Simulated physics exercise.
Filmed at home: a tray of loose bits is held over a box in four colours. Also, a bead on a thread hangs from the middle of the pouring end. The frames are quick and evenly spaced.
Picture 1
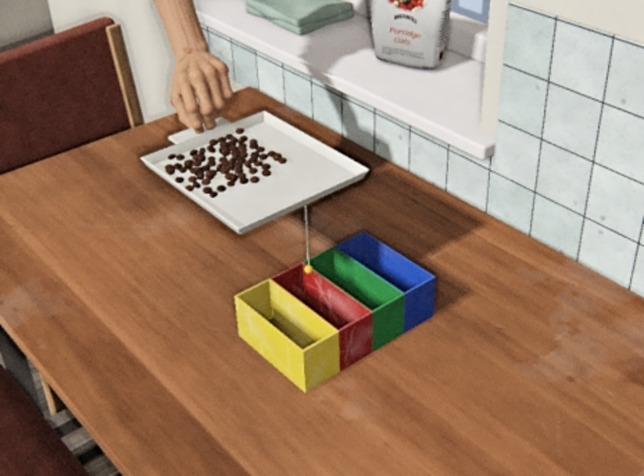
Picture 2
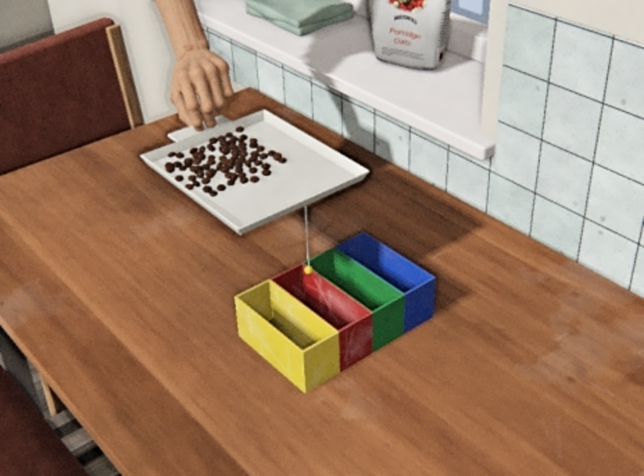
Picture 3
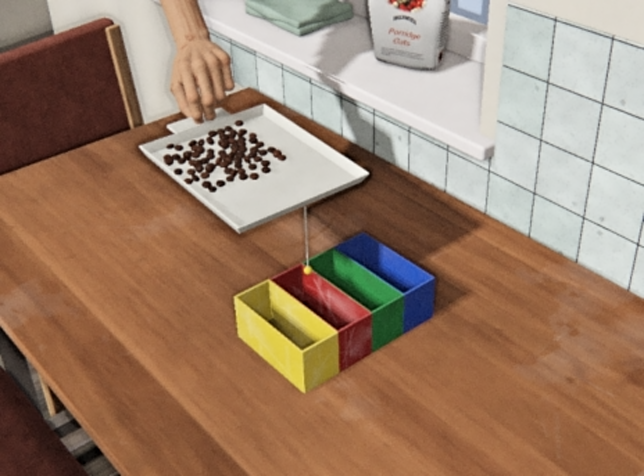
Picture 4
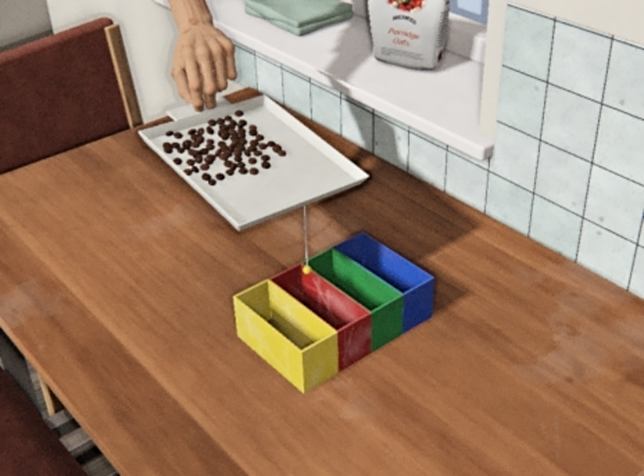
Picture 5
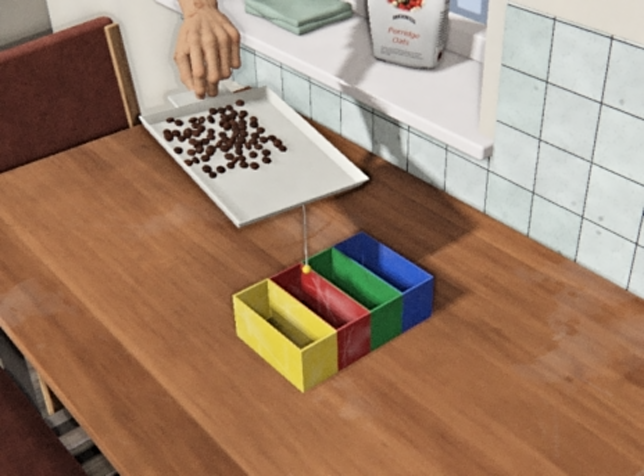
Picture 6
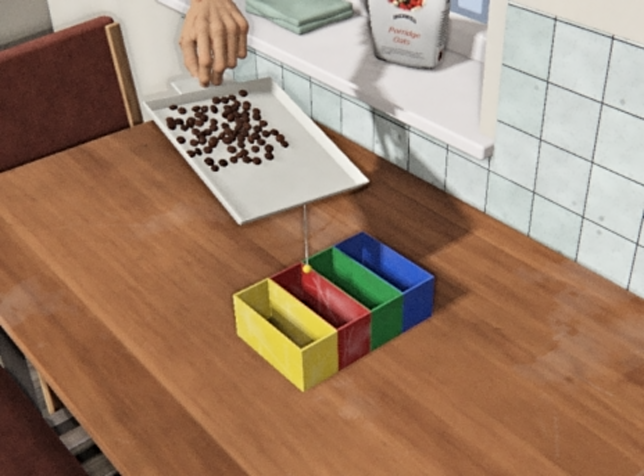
A hand at the upper left grips the far end of a white tray of dark brown bits above a wooden table, seen from above at an angle. Below its near end, where a yellow bead hangs on a thread, sits a box with yellow, red, green and blue cells. The hand slowly raises the far end, steepening the tray, while the camera stays still.
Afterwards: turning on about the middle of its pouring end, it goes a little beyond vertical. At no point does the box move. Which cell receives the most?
The blue one.
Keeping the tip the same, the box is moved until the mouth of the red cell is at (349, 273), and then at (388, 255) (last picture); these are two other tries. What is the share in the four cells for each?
In turn about 100 and about 90 percent.
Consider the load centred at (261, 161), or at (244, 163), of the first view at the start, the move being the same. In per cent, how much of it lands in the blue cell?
Estimate: 60 % first, 60 % second.
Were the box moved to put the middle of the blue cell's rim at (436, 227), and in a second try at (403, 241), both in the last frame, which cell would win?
Going by the two tries in order: That red cell, then the green one.
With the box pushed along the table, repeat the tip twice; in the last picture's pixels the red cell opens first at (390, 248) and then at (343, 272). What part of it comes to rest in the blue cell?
That makes 0 per cent, followed by 10 per cent.
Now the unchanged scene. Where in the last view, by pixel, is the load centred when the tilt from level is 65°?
I'd put the middle close to (355, 204).
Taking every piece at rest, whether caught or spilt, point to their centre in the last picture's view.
(390, 305).
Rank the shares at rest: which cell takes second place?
That is the green cell.
Just after the last frame, tray tipped steeply; roughly half on the tray; about a tenth in the blue cell; roughly half falling or outside the box.
A moment on, tray tipped past a quarter turn; roughly two thirds in the blue cell; roughly a quarter in the green cell; just a few in the red cell; about a tenth falling or outside the box.
Further on, tray tipped past a quarter turn; roughly two thirds in the blue cell; roughly a quarter in the green cell; just a few in the red cell; about a tenth falling or outside the box.
When it is over, tray tipped past a quarter turn; roughly two thirds in the blue cell; roughly a quarter in the green cell; just a few in the red cell; not one in the yellow cell; about a tenth outside the box.
